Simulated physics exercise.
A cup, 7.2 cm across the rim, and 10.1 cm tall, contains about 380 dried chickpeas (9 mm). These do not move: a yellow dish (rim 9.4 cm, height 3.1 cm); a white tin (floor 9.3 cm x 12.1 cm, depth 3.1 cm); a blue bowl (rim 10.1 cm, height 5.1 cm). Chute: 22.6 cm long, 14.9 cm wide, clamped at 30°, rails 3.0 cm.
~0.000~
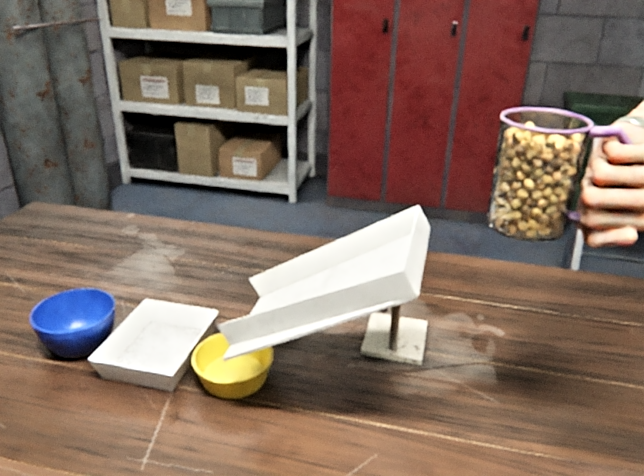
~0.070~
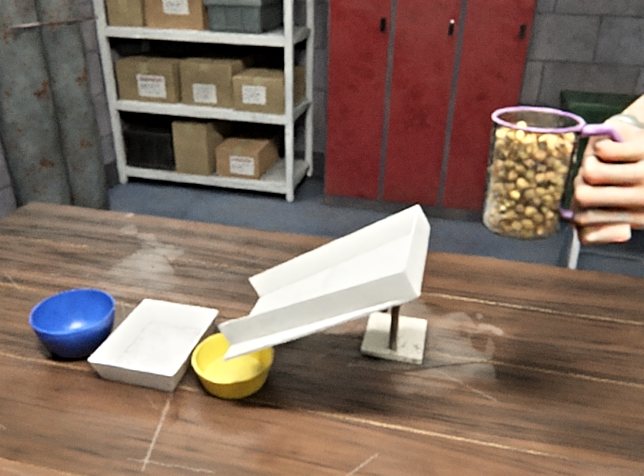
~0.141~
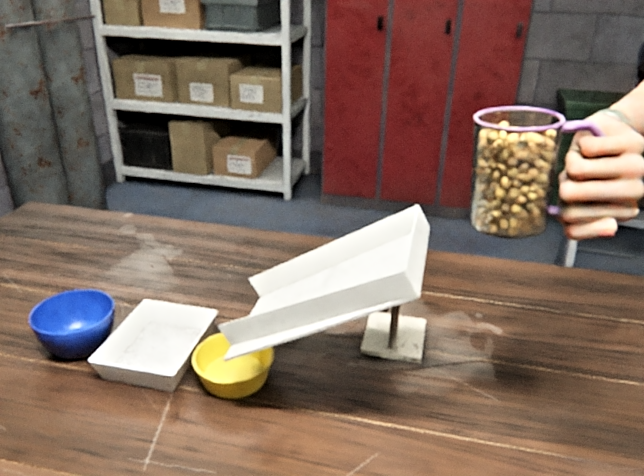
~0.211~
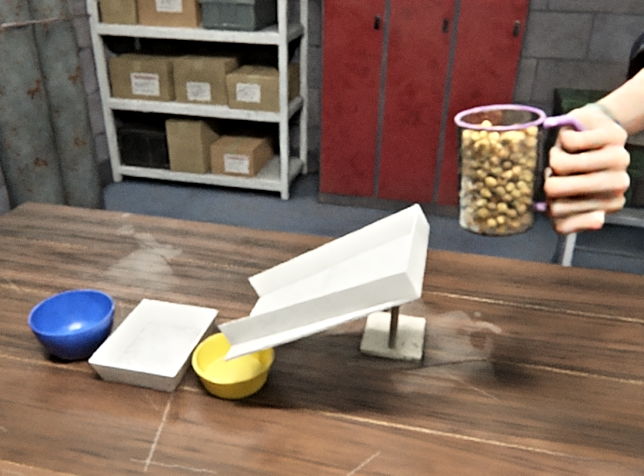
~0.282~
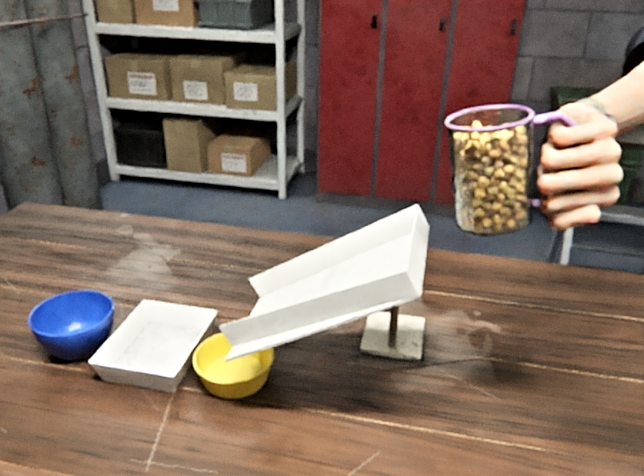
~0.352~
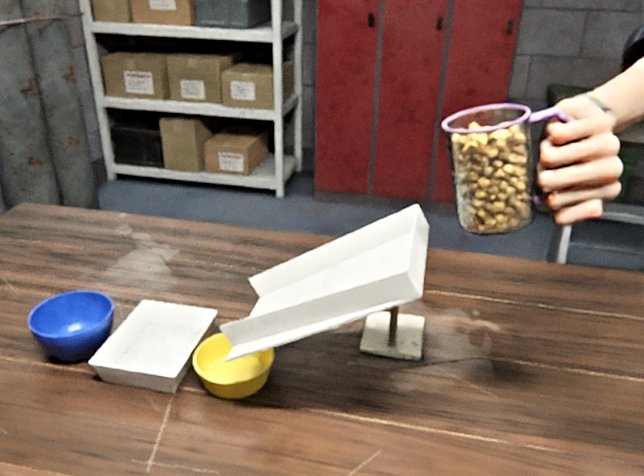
The video shows a hand holding a clear, purple-rimmed cup of dried chickpeas, moving it a little to the left and tilting it slightly leftward above a table with a white ramp, yellow dish, white tin and blue bowl.
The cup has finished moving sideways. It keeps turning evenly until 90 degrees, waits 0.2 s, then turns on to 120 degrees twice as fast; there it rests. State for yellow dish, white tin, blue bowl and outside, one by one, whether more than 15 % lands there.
Yellow dish: It does not; white tin: It does not; blue bowl: It does not; outside: It does.
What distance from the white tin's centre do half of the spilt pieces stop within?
I'd put it at close to 40 cm from the middle.
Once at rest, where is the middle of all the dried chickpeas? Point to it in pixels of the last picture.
About pixel (464, 407).
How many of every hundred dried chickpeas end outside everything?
Roughly 90 per cent.
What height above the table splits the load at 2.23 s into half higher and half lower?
28 centimetres, roughly.
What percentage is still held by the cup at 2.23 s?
Roughly 85 percent.
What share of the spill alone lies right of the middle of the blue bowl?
I'd put it near 100 per cent of the spill.
Then, at 1.07 s, tilt 49 degrees; cup 100 %; middle of all pieces near (494, 174).
After 1.68 s, tilt 78 degrees; cup 100 %; middle of all pieces near (493, 175).
After 2.23 s, tilt 91 degrees; cup 85 %, slope 10 %; middle of all pieces near (475, 195).
After 2.76 s, tilt 120 degrees; cup 30 %, yellow dish 5 %, slope 40 %, white tin 5 %, outside 25 %, in the air 5 %; middle of all pieces near (428, 291).
By 3.9 s all is still; cup 0 %, yellow dish 10 %, slope 0 %, white tin 5 %, blue bowl 0 %, outside 90 %.
